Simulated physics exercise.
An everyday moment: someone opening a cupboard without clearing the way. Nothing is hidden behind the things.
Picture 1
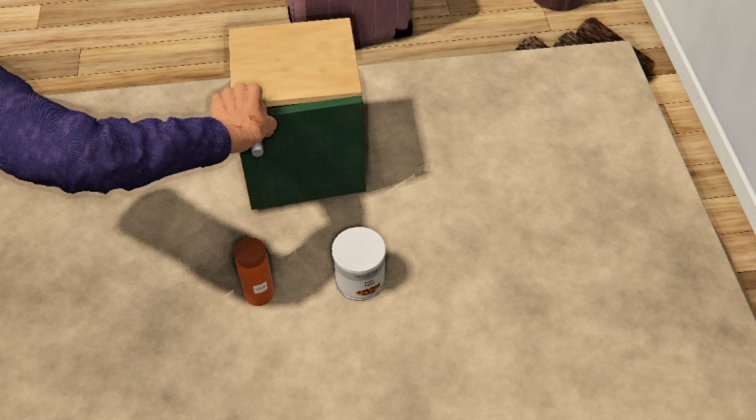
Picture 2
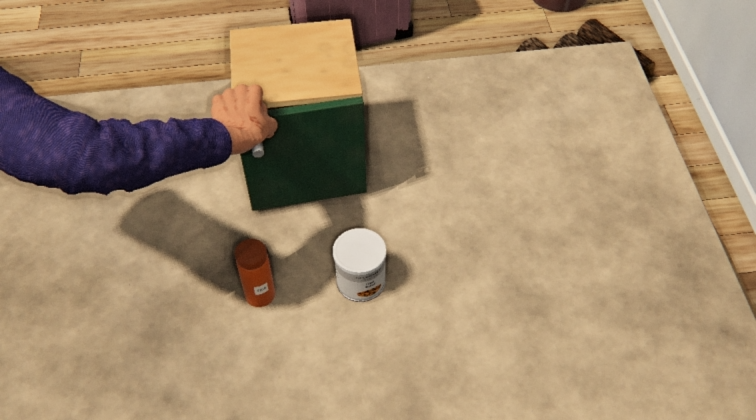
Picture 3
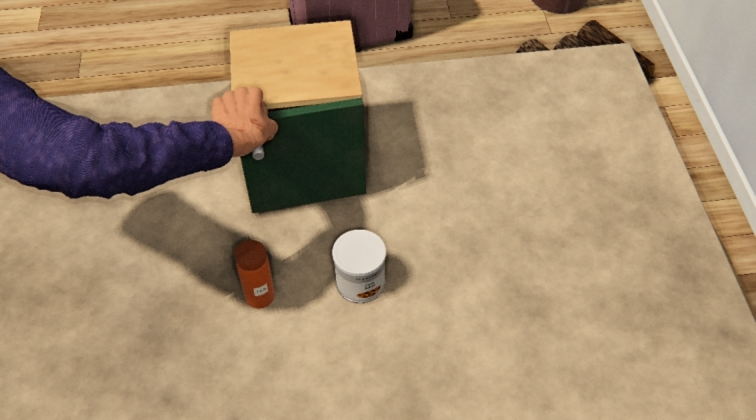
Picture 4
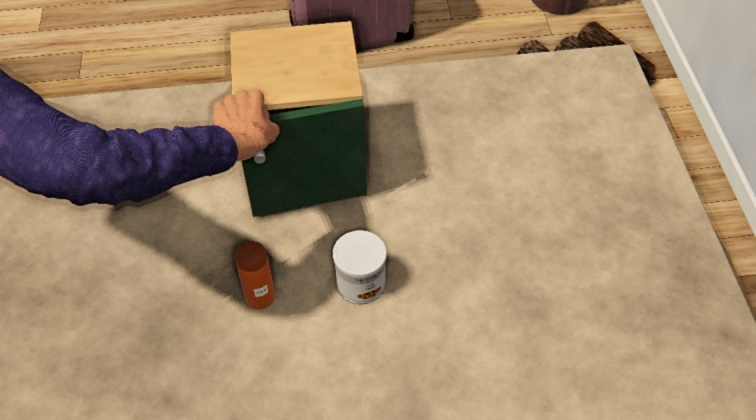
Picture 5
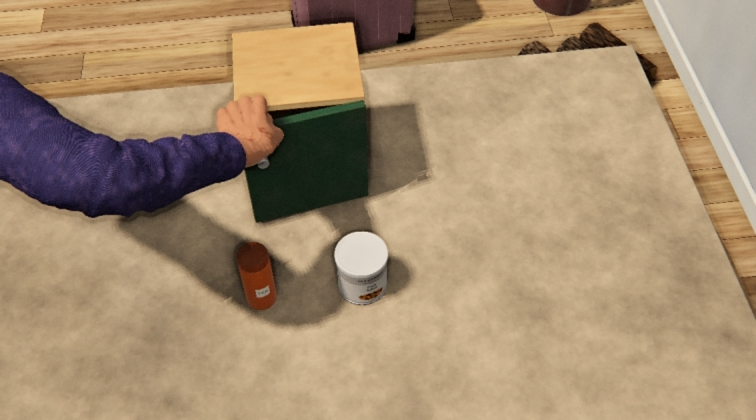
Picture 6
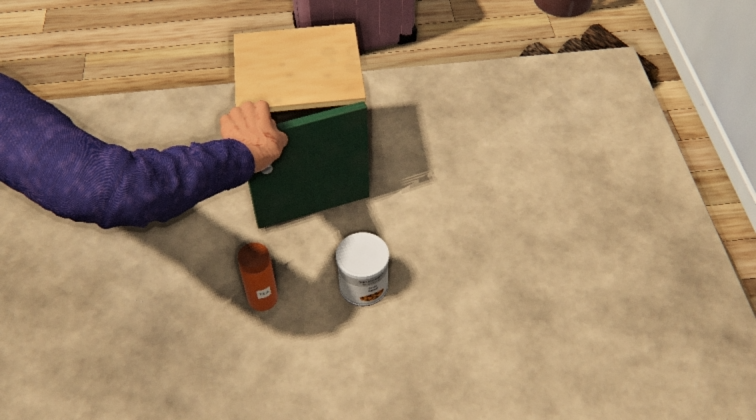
The green door of a small wooden-topped cupboard barely moved at first, then swung slightly open as a purple-sleeved hand pulled it from the left, while an orange shaker and a white pot stood in front.
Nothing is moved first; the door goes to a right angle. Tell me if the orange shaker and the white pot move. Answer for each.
In the end the orange shaker stays untouched and the white pot gets shoved.
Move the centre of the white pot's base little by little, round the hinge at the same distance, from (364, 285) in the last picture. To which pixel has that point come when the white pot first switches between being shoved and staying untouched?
Near (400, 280).
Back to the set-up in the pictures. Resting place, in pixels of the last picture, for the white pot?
Around (409, 273).
Then, 1.72 s later than the last frame, door 68° open; orange shaker at rest near (258, 278); white pot moving near (367, 271).
Then, 2.10 s later than the last frame, door 80° open; orange shaker at rest near (258, 278); white pot shifted a little near (390, 274).
When it is over, the orange shaker remains where it is, near (258, 278); the white pot is pushed along, near (409, 273).
